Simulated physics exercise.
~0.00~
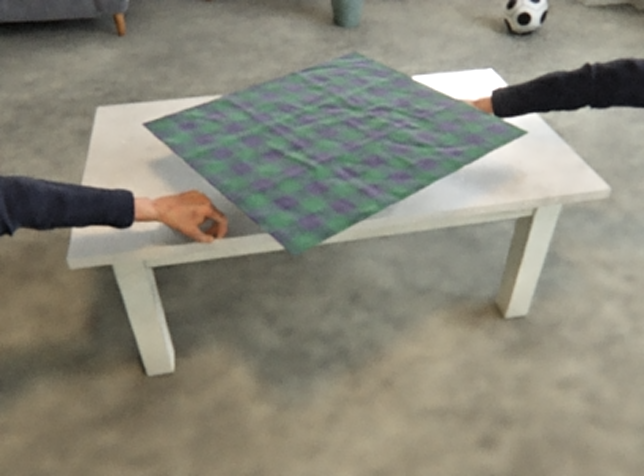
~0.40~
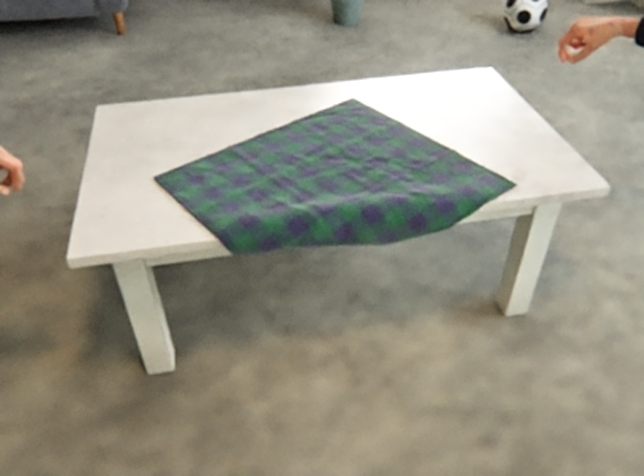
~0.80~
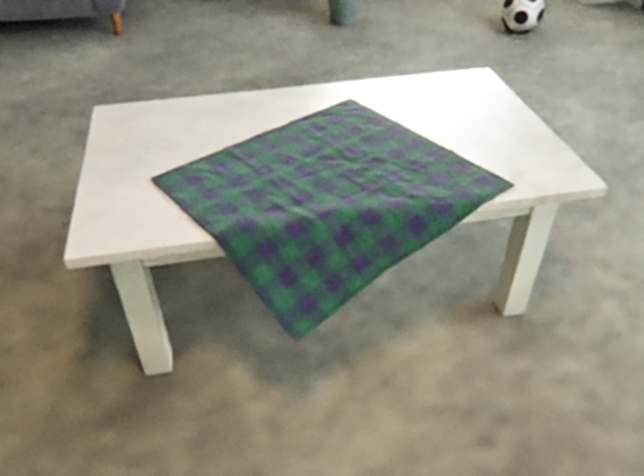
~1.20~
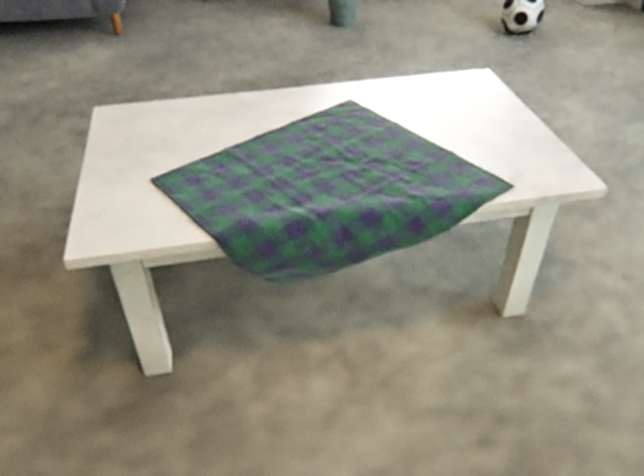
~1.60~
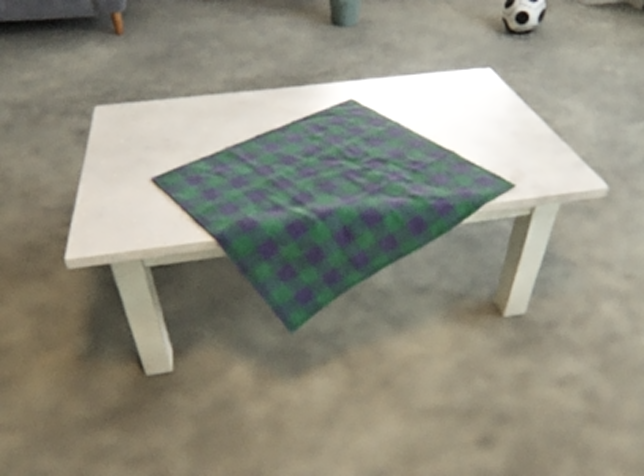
A green and blue checked cloth dropped flat onto a low white table as two hands let go and drew away to either side, then its front corner flopped over the near edge and swung back and forth, the cloth staying on the table.
